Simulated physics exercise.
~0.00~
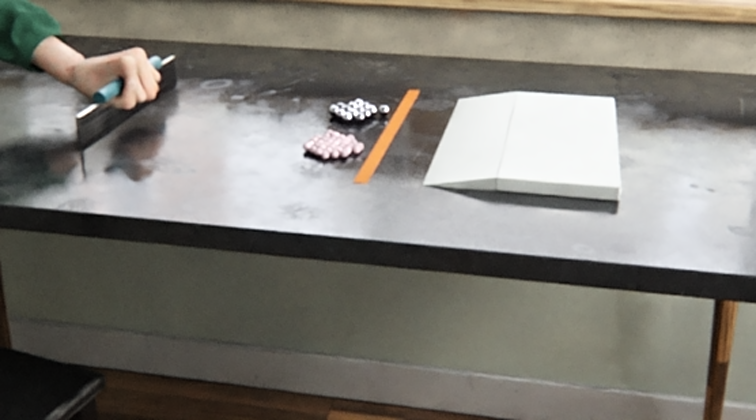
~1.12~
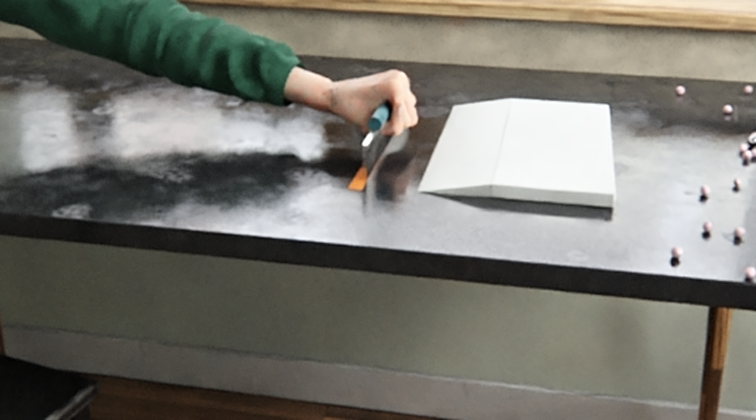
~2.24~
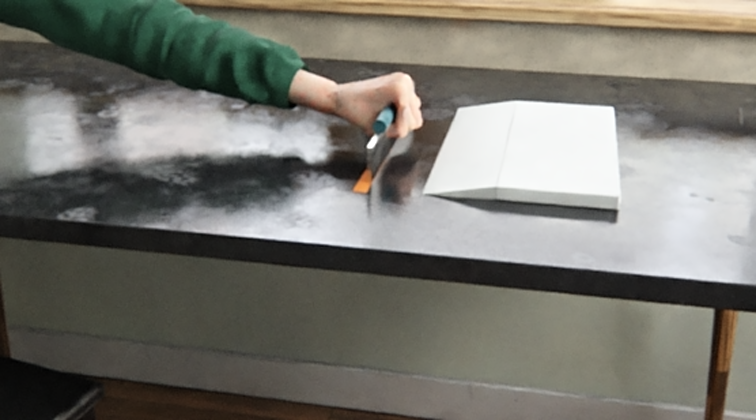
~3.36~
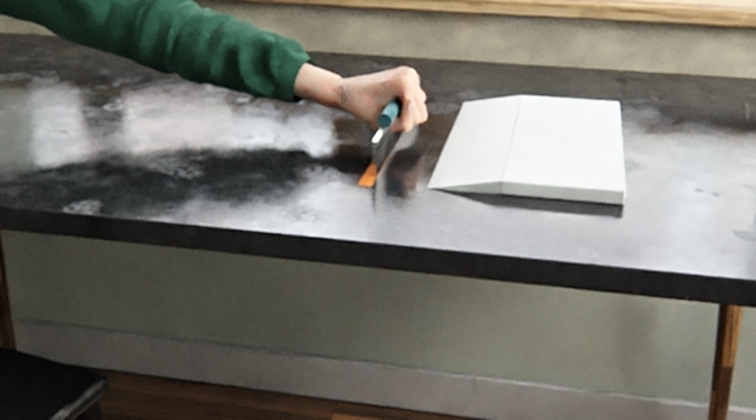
A hand sweeps a scraper right to an orange strip, sending beads past a white ramp.
